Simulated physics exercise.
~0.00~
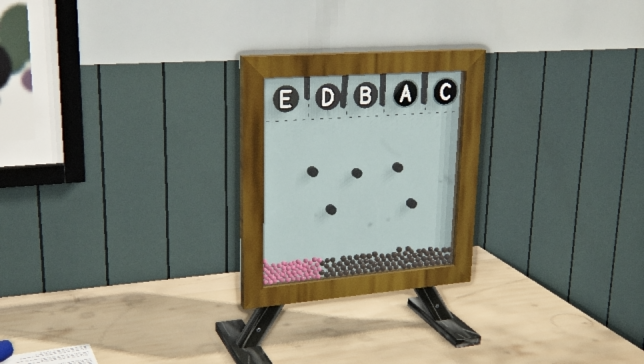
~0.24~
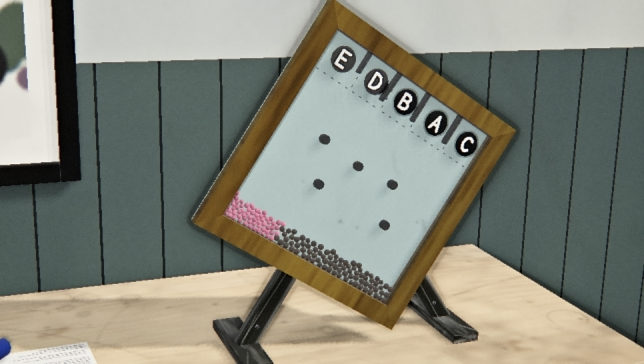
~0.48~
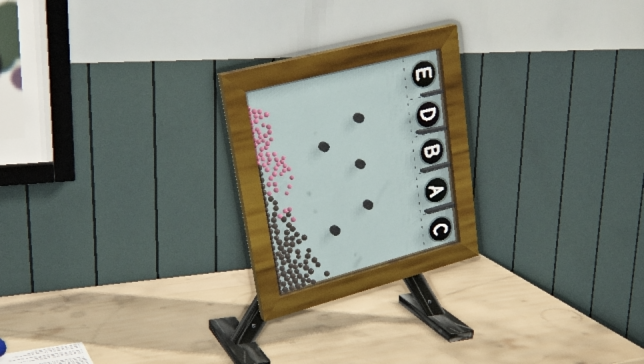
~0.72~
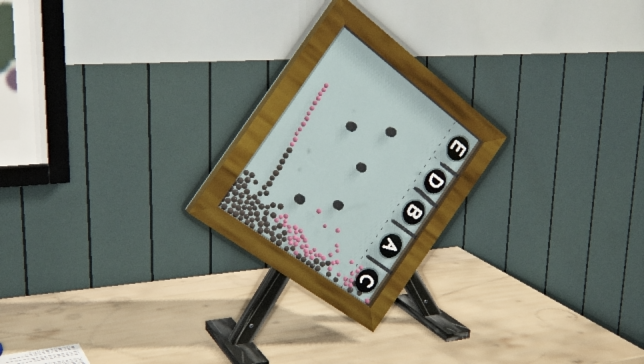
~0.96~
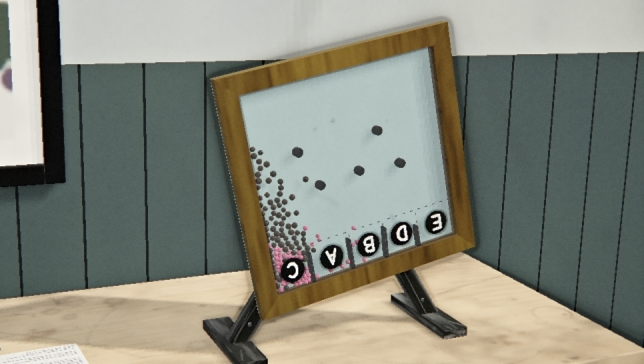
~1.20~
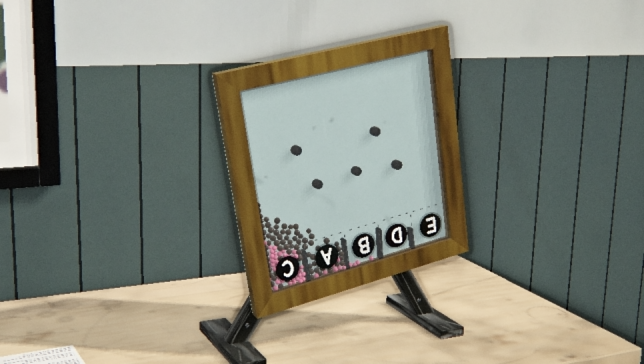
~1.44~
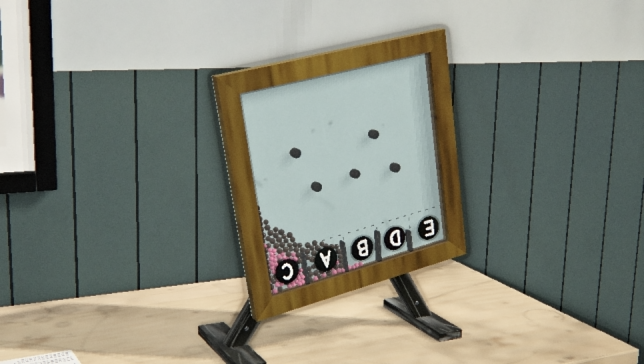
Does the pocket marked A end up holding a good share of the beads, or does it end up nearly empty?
Pocket A ends up holding a good share of the beads, as does C. B gets only a few, and D and E get none.
